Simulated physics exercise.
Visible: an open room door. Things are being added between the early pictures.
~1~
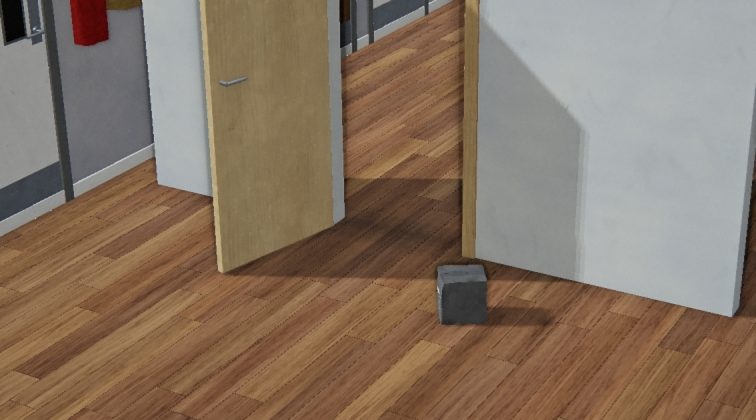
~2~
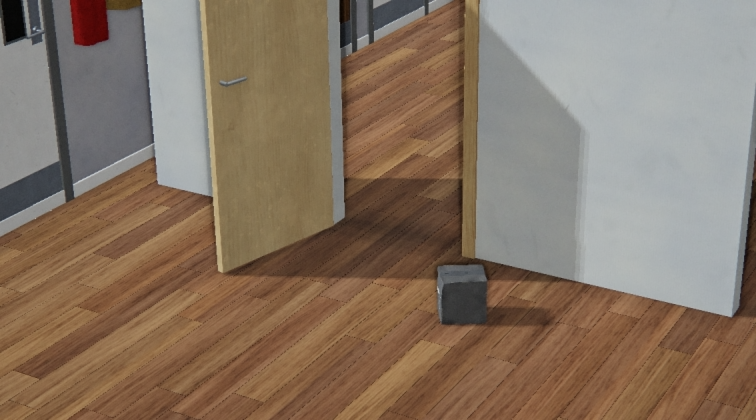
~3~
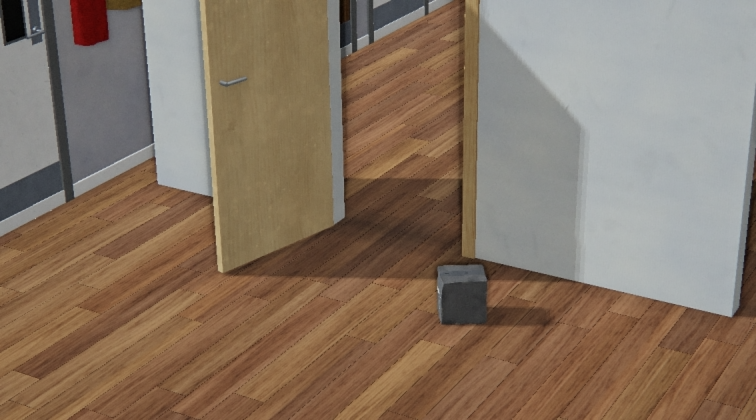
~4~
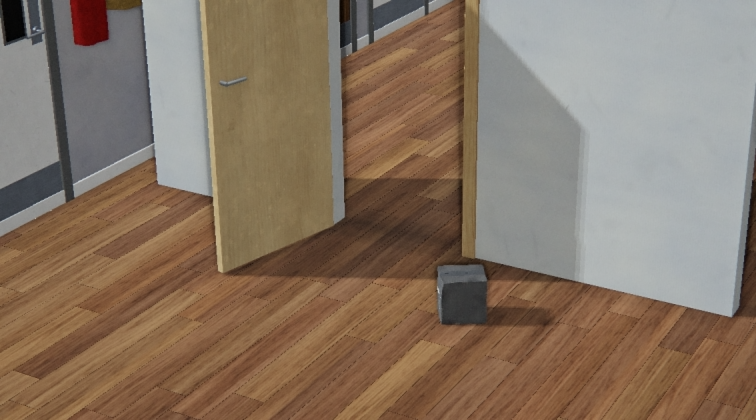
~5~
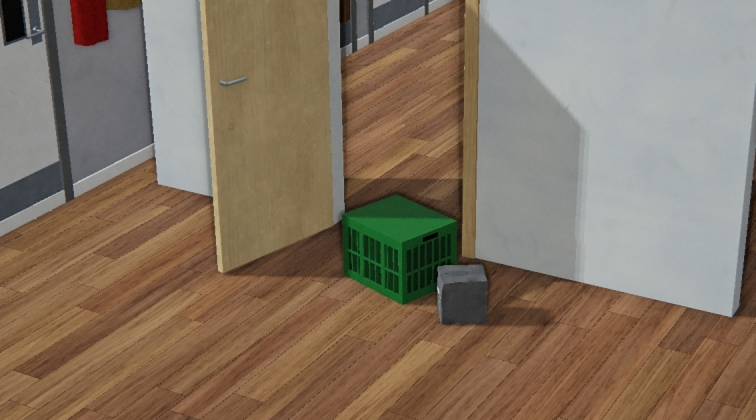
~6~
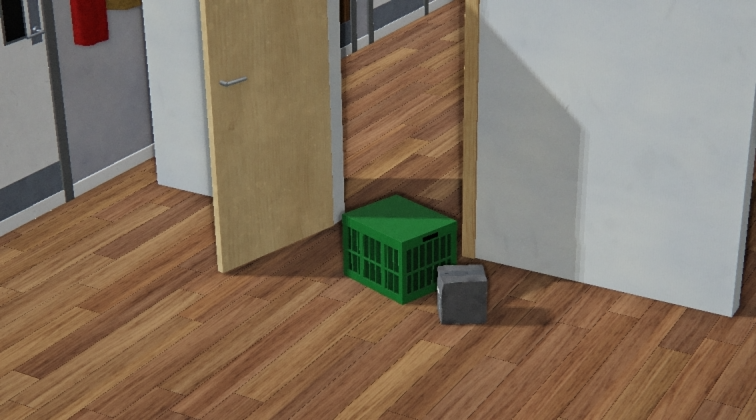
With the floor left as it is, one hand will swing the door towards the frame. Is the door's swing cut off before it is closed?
Yes.
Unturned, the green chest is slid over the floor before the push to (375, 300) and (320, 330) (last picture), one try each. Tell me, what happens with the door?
Try one: The door gets held up; try two: It swings to.
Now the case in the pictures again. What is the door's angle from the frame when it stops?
Close to 50 degrees, I'd say.
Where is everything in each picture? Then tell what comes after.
The first frame shows door wide open and still; grey parcel (462, 295).
The second frame shows door wide open and still; grey parcel (462, 295).
The third frame shows door wide open and still; grey parcel (462, 295).
The fourth frame shows door wide open and still; grey parcel (462, 295).
The fifth frame shows door wide open and still; grey parcel (462, 295).
The sixth frame shows door wide open and still; green chest (399, 248); grey parcel (462, 295).
Then, 0.80 s past the last view, door 85° open.
Then, 1.30 s past the last view, door 64° open.
Finally, door 52° open; both still in place. Final places as the last picture's camera would see them, green chest near (403, 248).
